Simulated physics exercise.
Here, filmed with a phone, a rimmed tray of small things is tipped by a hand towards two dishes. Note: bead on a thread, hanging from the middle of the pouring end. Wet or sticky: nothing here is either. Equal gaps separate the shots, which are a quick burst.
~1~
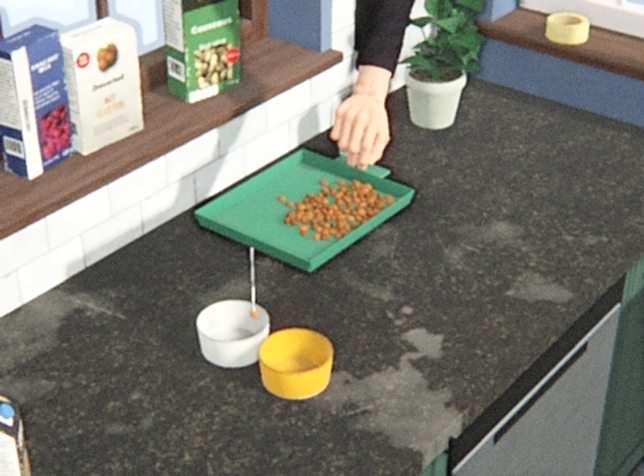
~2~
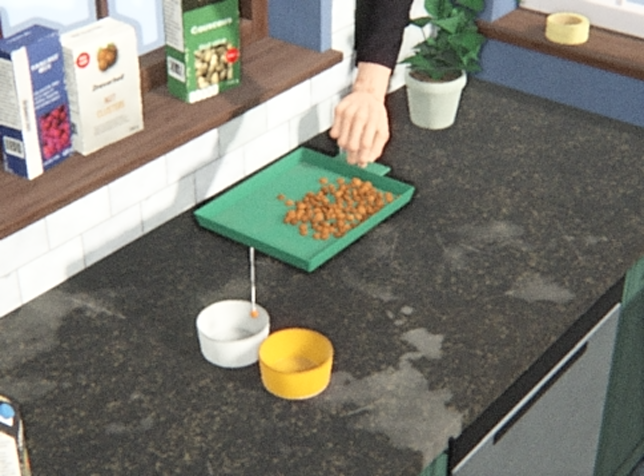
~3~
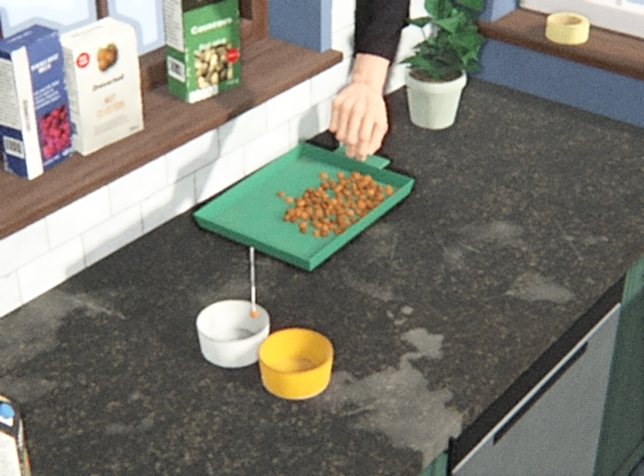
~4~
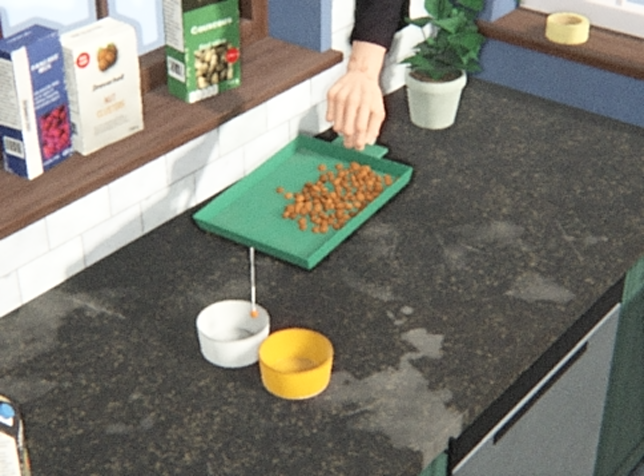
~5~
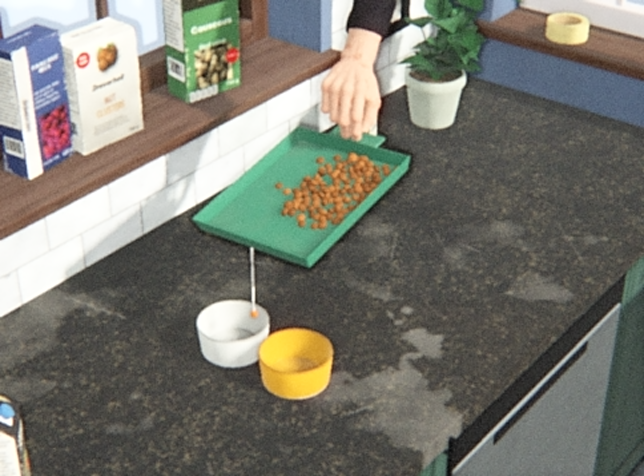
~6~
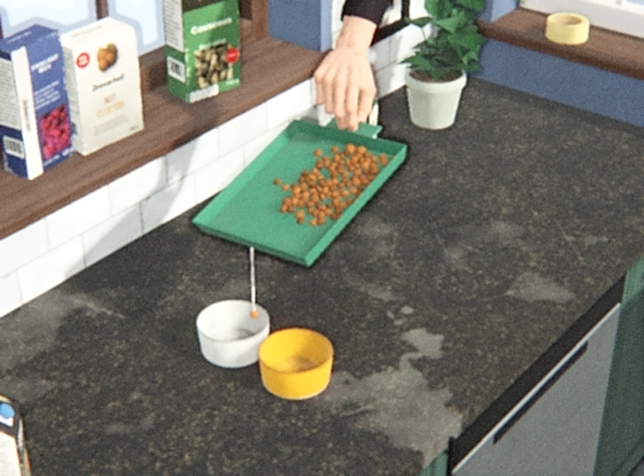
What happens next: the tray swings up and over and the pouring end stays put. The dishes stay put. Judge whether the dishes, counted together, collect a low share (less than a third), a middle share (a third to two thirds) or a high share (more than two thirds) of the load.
The dishes collect a middle share.
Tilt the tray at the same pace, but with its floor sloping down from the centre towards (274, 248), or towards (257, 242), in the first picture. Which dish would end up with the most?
The first tilt favours the right-side dish and the second favours the left-side dish.
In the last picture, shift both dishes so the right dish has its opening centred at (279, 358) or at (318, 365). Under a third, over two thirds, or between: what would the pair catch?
Trial 1 - the middle third. Trial 2 - under a third.
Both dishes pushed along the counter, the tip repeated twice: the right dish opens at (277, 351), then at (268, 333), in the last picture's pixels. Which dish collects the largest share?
The first time it's the one placed on the left, and the second time it's the one placed on the left.
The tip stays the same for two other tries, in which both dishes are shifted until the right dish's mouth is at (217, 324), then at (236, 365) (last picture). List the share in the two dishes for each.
First try: Roughly 70 per cent; second try: Roughly 10 per cent.
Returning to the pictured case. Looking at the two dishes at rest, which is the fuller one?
The left-hand one.
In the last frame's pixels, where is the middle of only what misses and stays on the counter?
Estimate: About (173, 332).
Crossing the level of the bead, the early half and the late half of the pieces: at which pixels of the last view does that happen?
First around (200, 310), afterwards around (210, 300).
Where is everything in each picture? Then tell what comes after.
Corners of the pouring end near (200, 212) and (310, 259), level; middle of the load near (334, 208), bits of dog kibble; left dish near (210, 349); right dish near (272, 380); bead on its thread near (254, 314), in the first frame.
Corners of the pouring end near (200, 212) and (309, 258), level; middle of the load near (334, 207), in the second frame.
Corners of the pouring end near (199, 213) and (309, 257), tipped barely, lowest at the left corner; middle of the load near (334, 202), in the third frame.
Corners of the pouring end near (198, 215) and (307, 256), tipped a little, lowest at the left corner; middle of the load near (339, 196), in the fourth frame.
Corners of the pouring end near (198, 217) and (306, 255), tipped a little, lowest at the left corner; middle of the load near (337, 189), in the fifth frame.
Corners of the pouring end near (197, 219) and (305, 254), tipped clearly, lowest at the left corner; middle of the load near (335, 182); left dish near (210, 349); right dish near (272, 380), in the sixth frame.
Shortly afterwards, tray tipped steeply; the bulk on the tray; a little in the air.
Next, tray tipped past a quarter turn; near a third on the tray; near a quarter in the left dish; near a quarter outside both; near a quarter in the air.
Some moments later, tray tipped past a quarter turn; near half in the left dish; near half outside both.
In the end, tray tipped past a quarter turn; none at all in the right dish; near half in the left dish; near half outside both.
